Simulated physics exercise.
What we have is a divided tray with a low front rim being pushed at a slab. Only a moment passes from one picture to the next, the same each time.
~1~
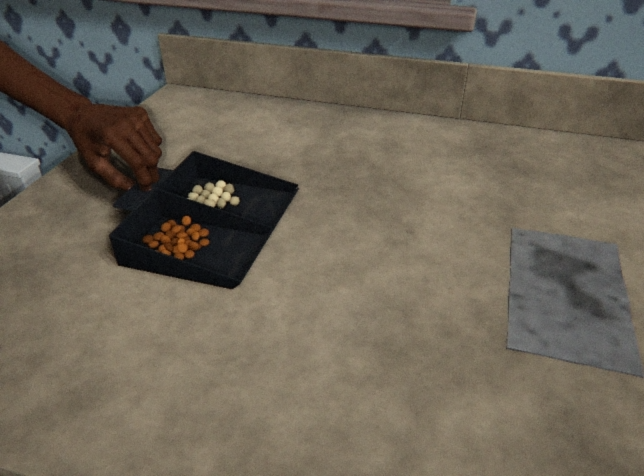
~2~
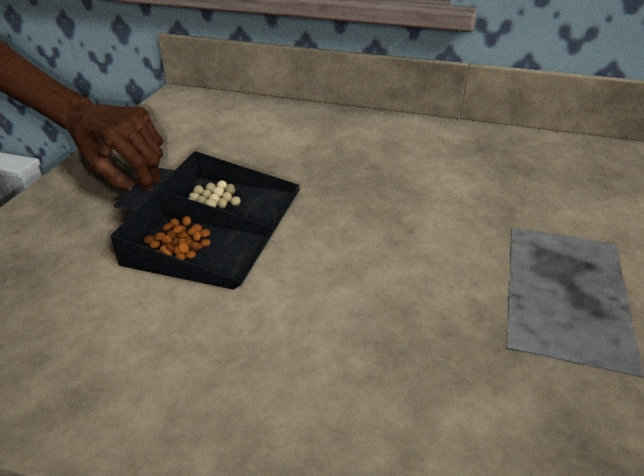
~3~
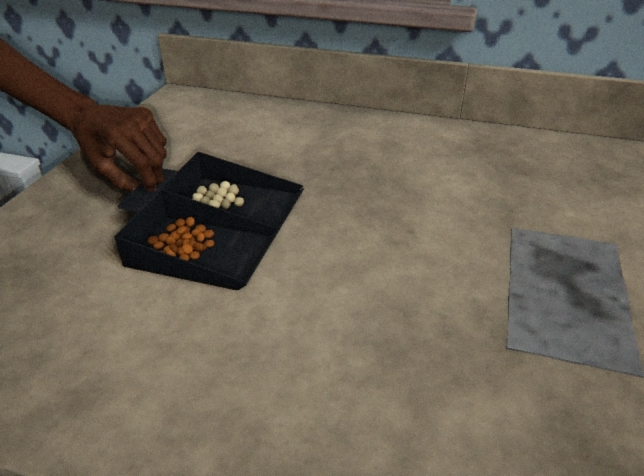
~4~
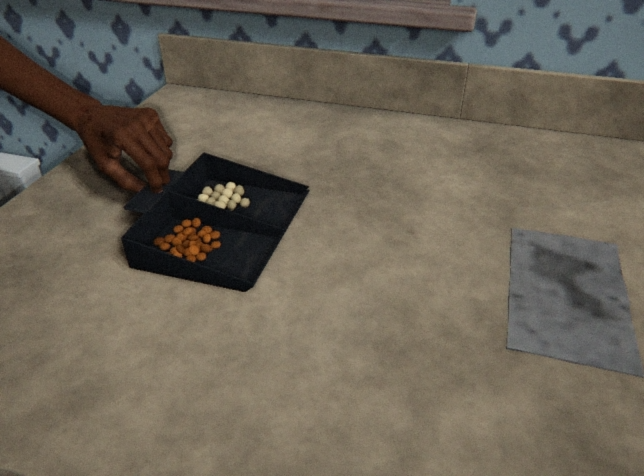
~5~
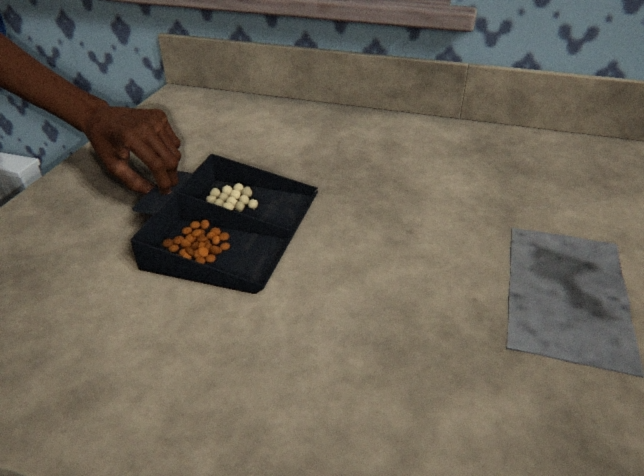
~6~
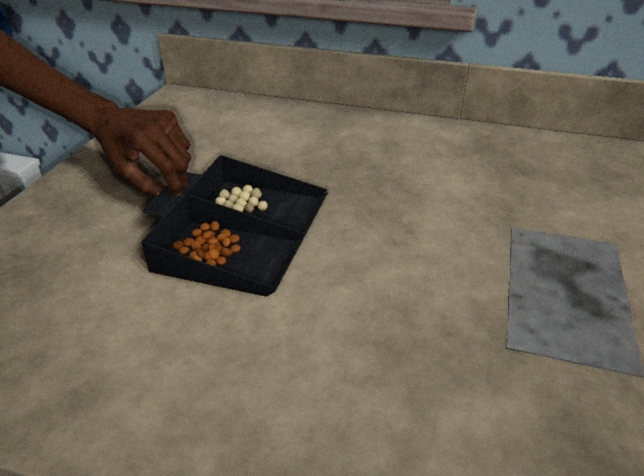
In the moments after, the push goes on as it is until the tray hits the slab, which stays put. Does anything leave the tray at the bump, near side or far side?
The near portion keeps within its part and the far portion keeps within its part.
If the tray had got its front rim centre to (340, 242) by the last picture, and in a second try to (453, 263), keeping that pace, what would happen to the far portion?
In the first try it stays in the tray; in the second it partly spills out.
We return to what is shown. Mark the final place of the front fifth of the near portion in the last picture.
Close to (444, 290).
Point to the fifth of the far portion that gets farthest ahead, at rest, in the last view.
At about (455, 239).
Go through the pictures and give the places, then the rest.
The first picture shows front rim at (272, 230), at rest; slab at (571, 323); near portion at (175, 243), some bits of cat kibble; far portion at (213, 198), a few macadamia nuts.
The second picture shows front rim at (274, 230), hardly any of the way covered; far portion at (214, 199).
The third picture shows front rim at (278, 231), hardly any of the way covered; near portion at (180, 243).
The fourth picture shows front rim at (284, 232), a small part of the way covered; far portion at (224, 200).
The fifth picture shows front rim at (293, 234), a small part of the way covered; near portion at (195, 246).
The sixth picture shows front rim at (304, 236), a small part of the way covered; slab at (571, 323); near portion at (206, 248); far portion at (241, 203).
Then, 0.46 s past the last view, tray still sliding, front rim near (398, 253); near portion all inside; far portion all inside.
Then, 1.01 s past the last view, tray stopped at the slab; near portion all inside; far portion all inside, moved towards the front rim.
Finally, tray stopped at the slab; near portion all inside; far portion all inside, moved towards the front rim.
